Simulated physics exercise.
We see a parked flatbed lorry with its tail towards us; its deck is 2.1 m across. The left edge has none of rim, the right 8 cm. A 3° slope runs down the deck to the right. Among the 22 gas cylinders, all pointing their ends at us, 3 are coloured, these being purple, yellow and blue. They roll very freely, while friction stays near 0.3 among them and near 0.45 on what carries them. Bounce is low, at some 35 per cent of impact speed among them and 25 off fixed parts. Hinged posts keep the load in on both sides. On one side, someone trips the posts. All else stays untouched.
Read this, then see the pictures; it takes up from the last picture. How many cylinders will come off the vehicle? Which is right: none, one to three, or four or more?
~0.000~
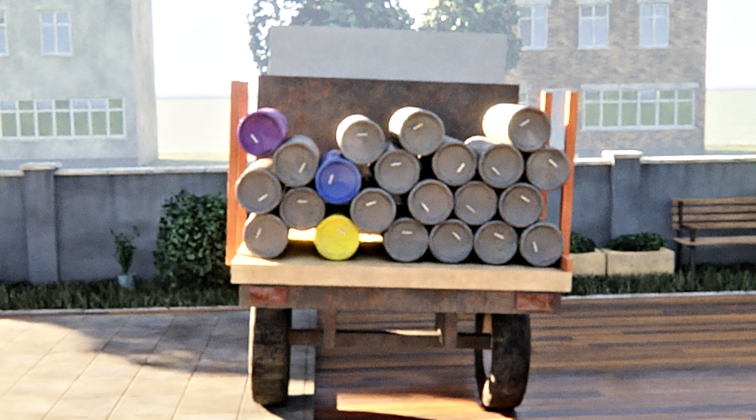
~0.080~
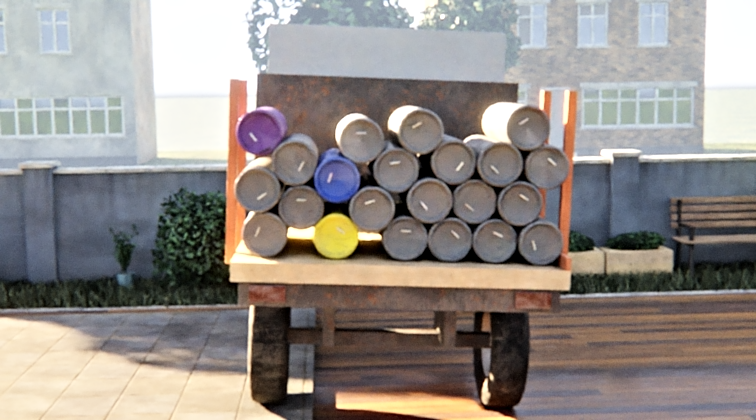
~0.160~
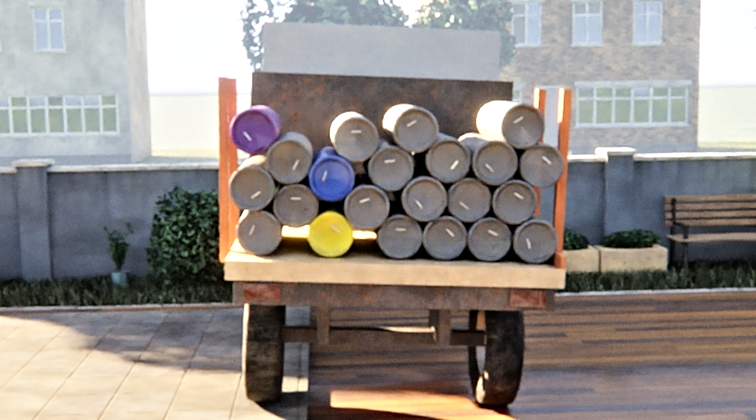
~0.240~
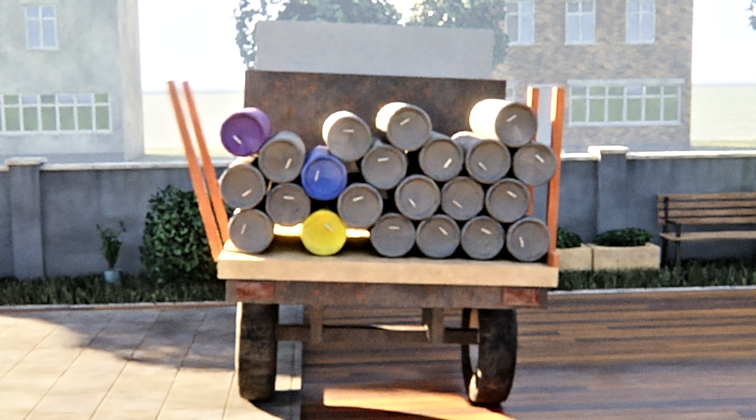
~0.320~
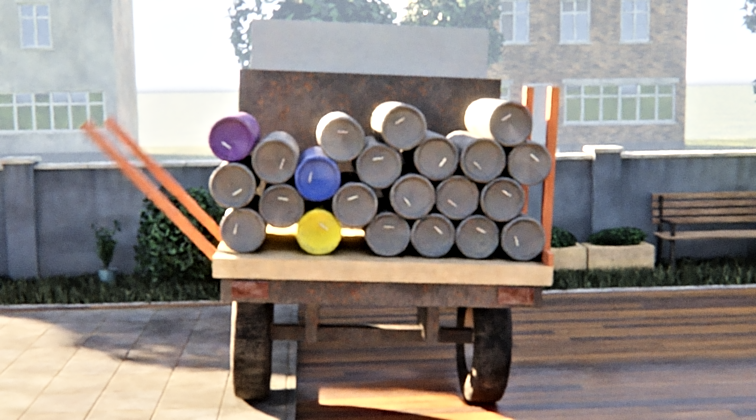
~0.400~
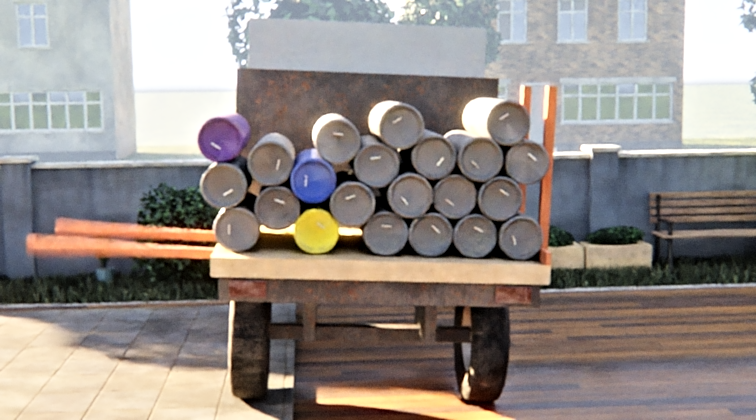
The right one is four or more.
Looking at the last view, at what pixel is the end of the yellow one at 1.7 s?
Roughly at (269, 231).
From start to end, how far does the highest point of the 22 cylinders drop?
Roughly 40 cm.
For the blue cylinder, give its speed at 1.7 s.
0.2 m/s, give or take.
After 1.7 s, purple is on the ground to the left; yellow is on the deck, 35 cm from the left edge, rolling left; blue is up on others, 20 cm from the left edge, rolling left; 4 of 22 are off.
After 3.3 s, purple is on the ground to the left; yellow is dropping off the left side; blue is dropping off the left side; 8 of 22 are off.
After 5.3 s, yellow is on the ground to the left; blue is down on the left; no change for purple; 11 of 22 are off.
At rest (7.0 s), purple is down on the left; yellow is on the ground to the left; blue is on the ground to the left; 11 of 22 are off.
